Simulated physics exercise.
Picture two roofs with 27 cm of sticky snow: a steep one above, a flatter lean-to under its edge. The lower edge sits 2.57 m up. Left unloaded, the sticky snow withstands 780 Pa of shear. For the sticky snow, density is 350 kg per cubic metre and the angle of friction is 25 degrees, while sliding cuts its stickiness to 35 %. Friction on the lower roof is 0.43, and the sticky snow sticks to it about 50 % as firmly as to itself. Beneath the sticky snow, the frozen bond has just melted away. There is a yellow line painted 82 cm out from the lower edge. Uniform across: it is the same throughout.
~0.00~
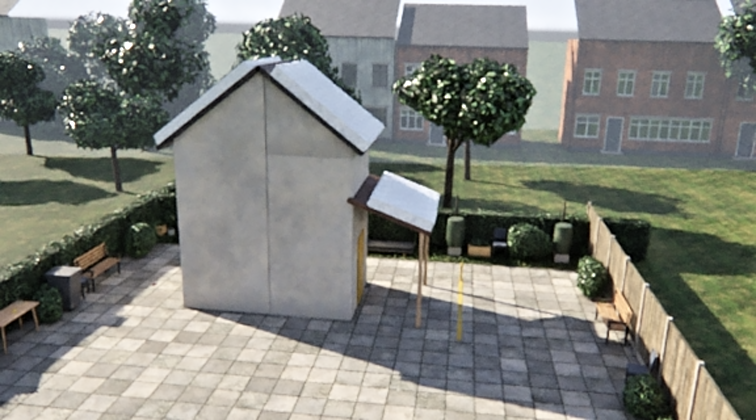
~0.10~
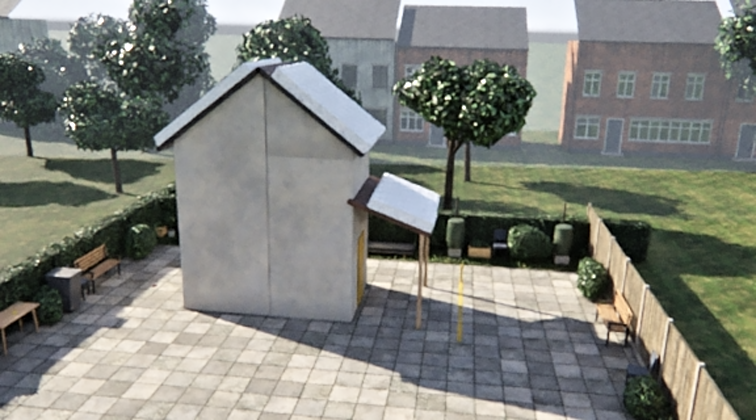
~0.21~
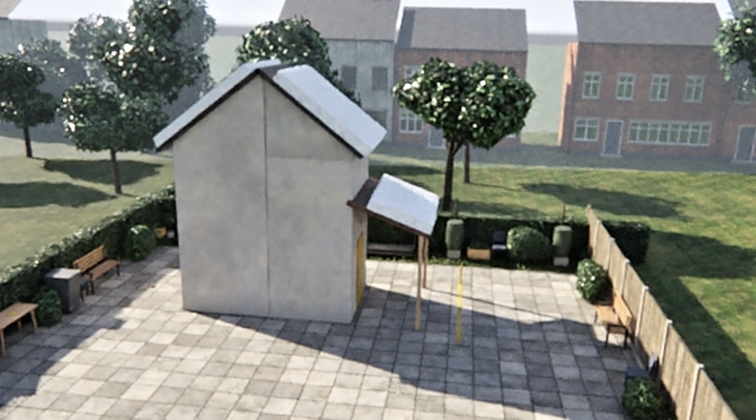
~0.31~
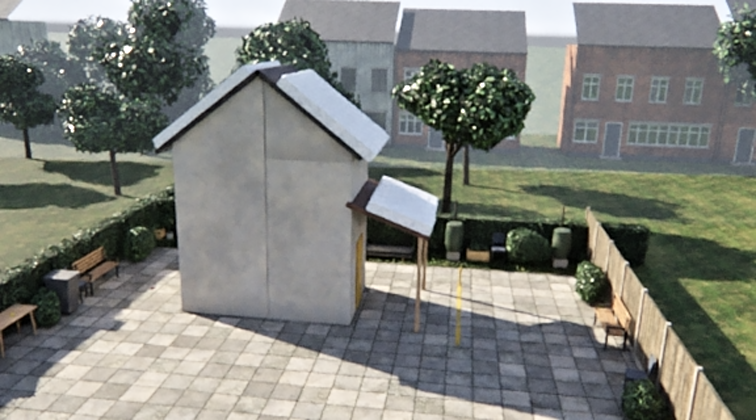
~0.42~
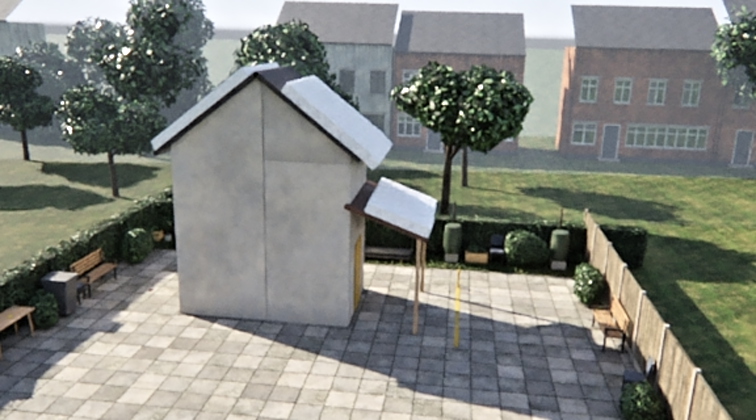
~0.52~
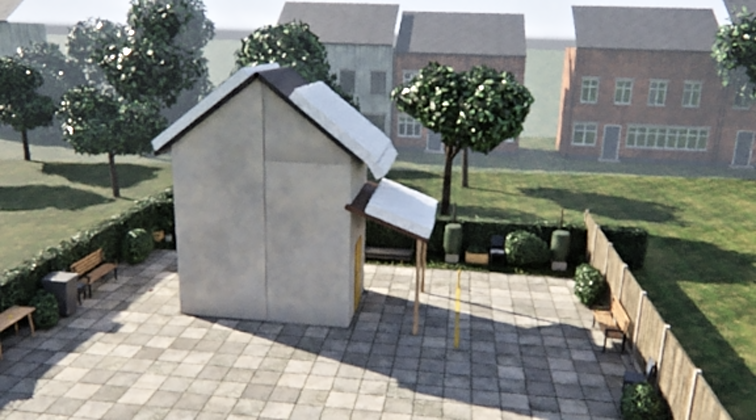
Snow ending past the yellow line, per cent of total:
67 %.
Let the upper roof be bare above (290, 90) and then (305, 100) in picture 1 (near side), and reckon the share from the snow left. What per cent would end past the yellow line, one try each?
Try 1: 60 %; try 2: 55 %.
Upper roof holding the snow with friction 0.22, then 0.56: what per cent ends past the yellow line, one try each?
Try 1: 65 %; try 2: 35 %.
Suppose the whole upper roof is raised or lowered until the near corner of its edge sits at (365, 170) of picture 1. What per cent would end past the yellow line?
60 %, roughly.
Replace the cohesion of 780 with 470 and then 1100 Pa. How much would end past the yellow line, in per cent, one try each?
In order: Around 65 % and around 65 %.
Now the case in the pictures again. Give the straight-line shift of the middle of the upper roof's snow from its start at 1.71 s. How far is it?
I'd reckon close to 5.4 m.
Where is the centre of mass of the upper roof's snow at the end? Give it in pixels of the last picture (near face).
Close to (518, 327) in the last picture.
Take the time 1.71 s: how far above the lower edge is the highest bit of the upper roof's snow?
About 0.8 m.
By 1.07 s, none is below the lower edge and 0 % is past the line.
By 1.71 s, 57 % is below the lower edge and 54 % is past the line.
By 2.36 s, 71 % is below the lower edge and 67 % is past the line.
By 3.00 s, 71 % is below the lower edge and 67 % is past the line.
By 3.10 s, at the end, 71 % is below the lower edge and 67 % is past the line.
